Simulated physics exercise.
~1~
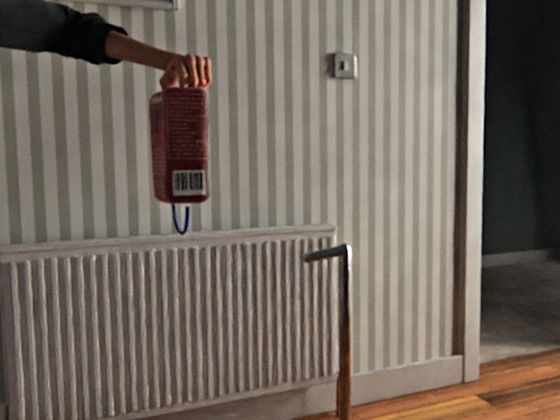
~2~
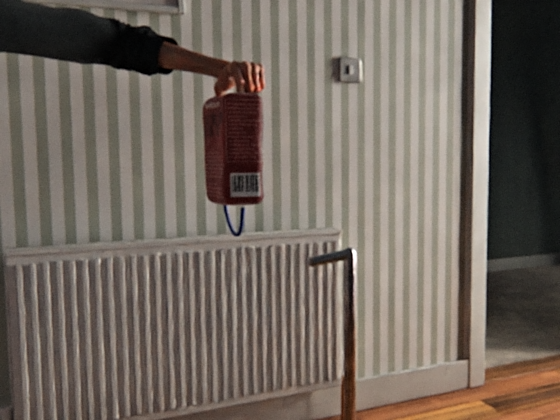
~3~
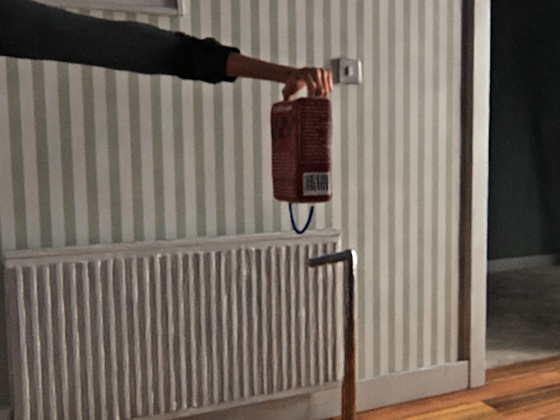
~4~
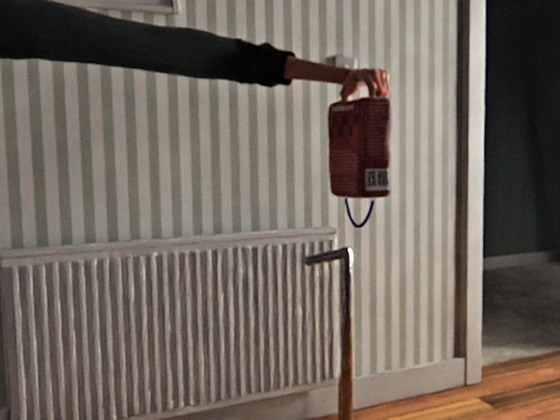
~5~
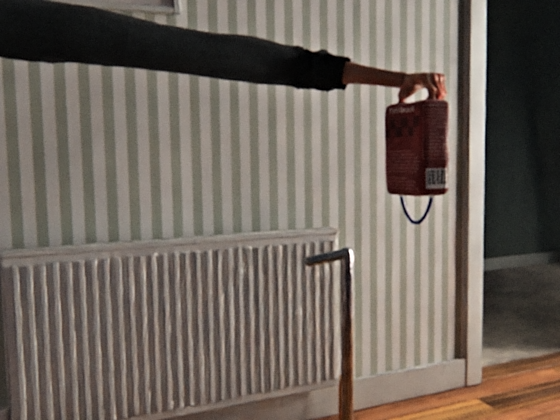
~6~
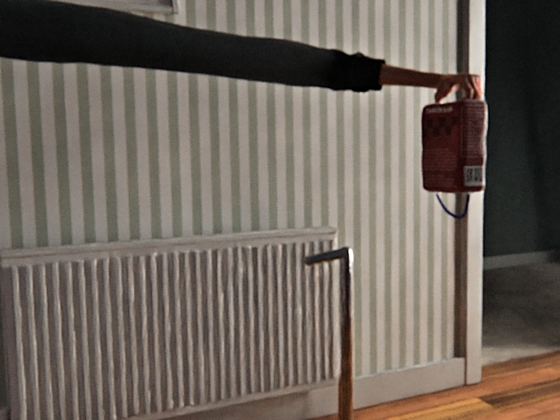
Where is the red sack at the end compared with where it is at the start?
At the start the red sack is held above the radiator, to the left of the post. By the end it is well to the right, past the post and in front of the door frame at about the same height.
